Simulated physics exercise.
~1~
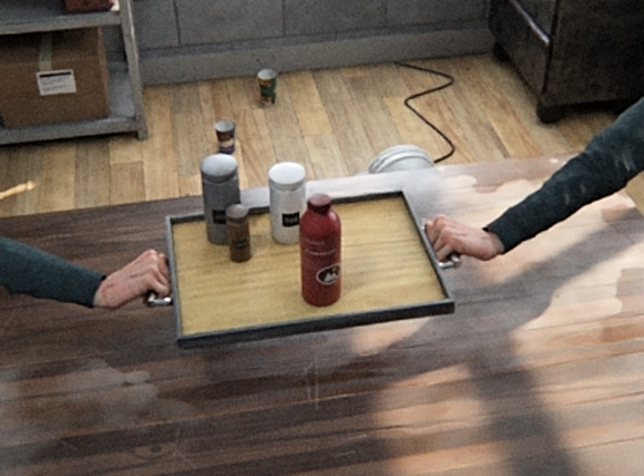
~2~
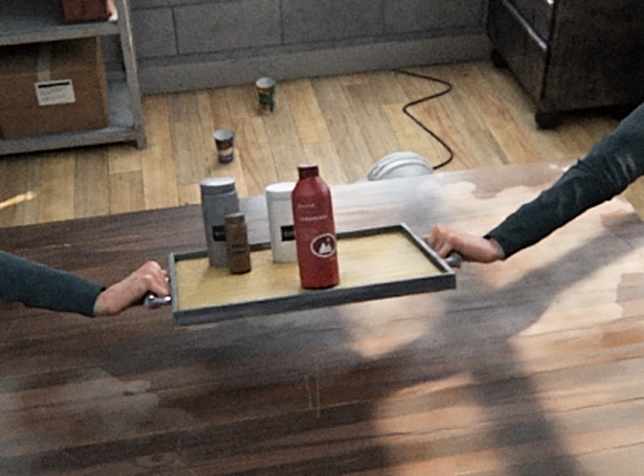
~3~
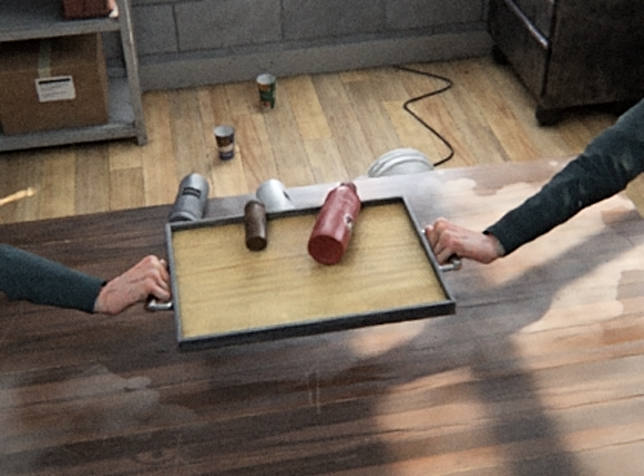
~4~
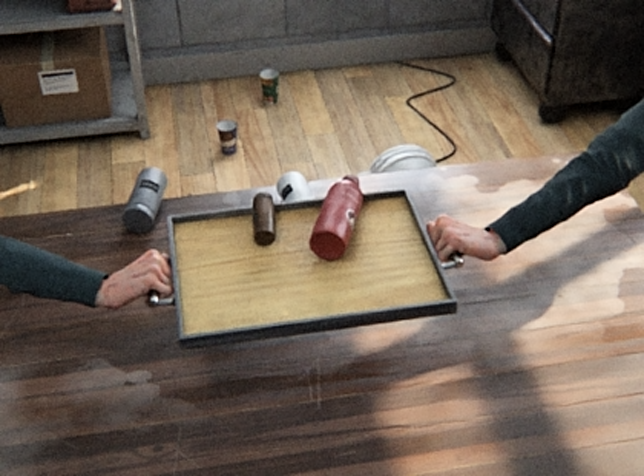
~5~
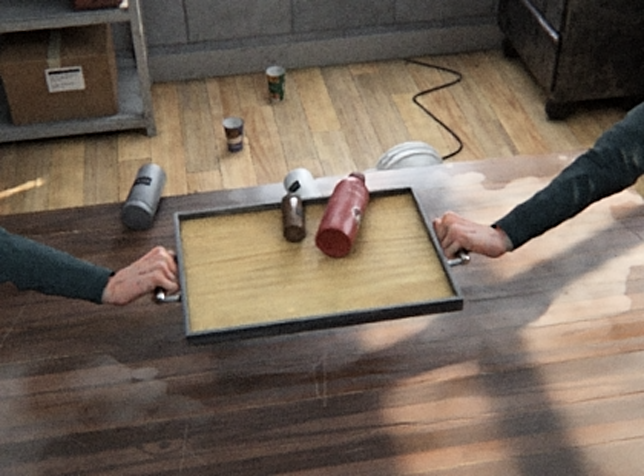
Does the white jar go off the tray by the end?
Yes, the white jar topples as the far edge dips and goes over the far rim. It ends up lying just beyond the tray.
